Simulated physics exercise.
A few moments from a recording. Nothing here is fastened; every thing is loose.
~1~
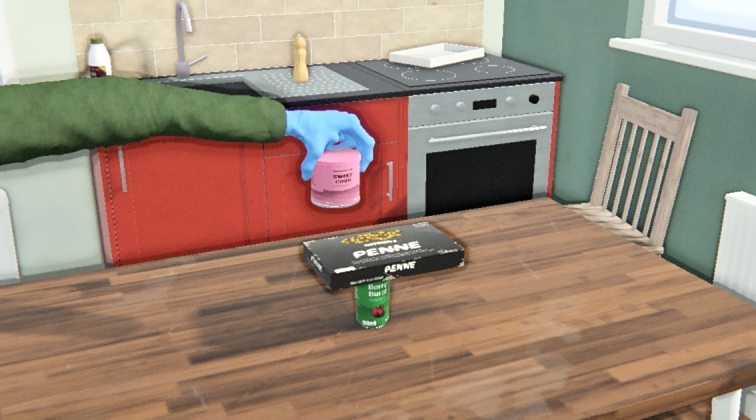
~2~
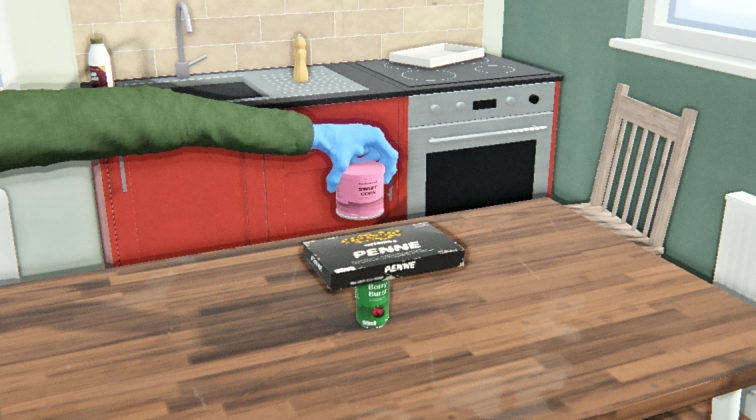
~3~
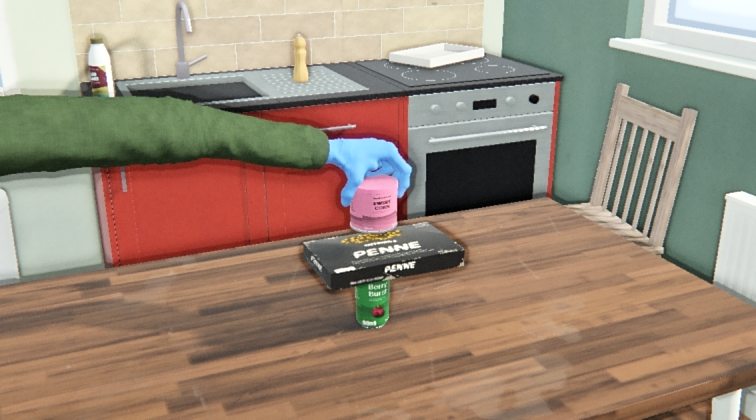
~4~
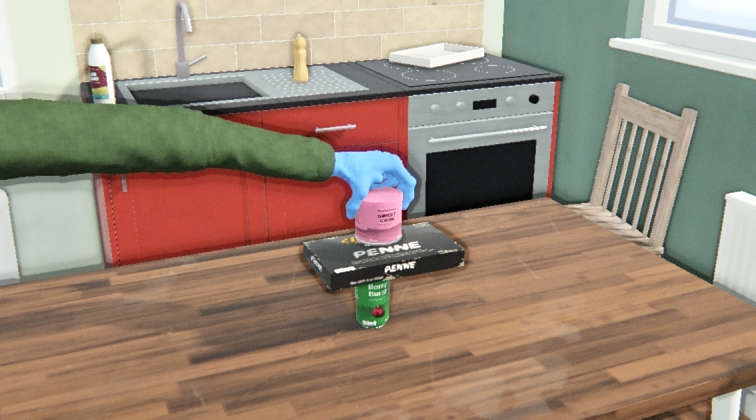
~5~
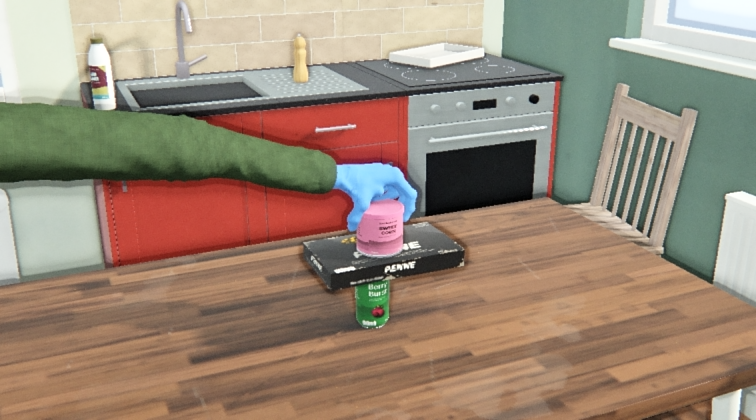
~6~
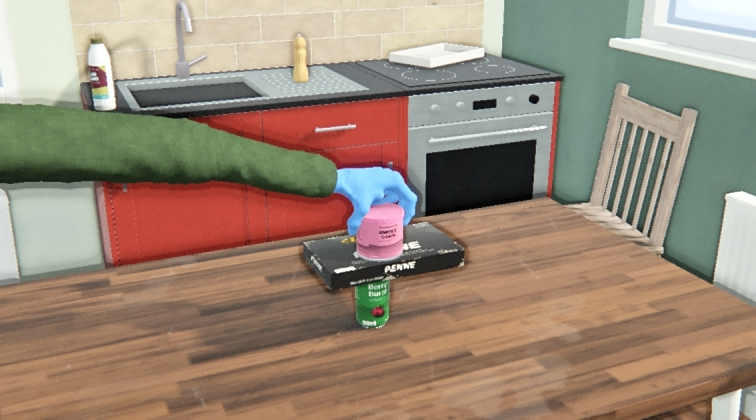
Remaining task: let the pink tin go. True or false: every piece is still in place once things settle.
True.
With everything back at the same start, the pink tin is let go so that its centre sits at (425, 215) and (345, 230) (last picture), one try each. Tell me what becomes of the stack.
Well, the first time the stack comes down, and the second time it stays put.
Then, 0.70 s on from there, no change.
Then, 1.70 s on from there, pink tin resting near (380, 232).
In the end, all 3 unmoved. At the end, from the last picture's camera, pink tin near (380, 233). The stack holds.
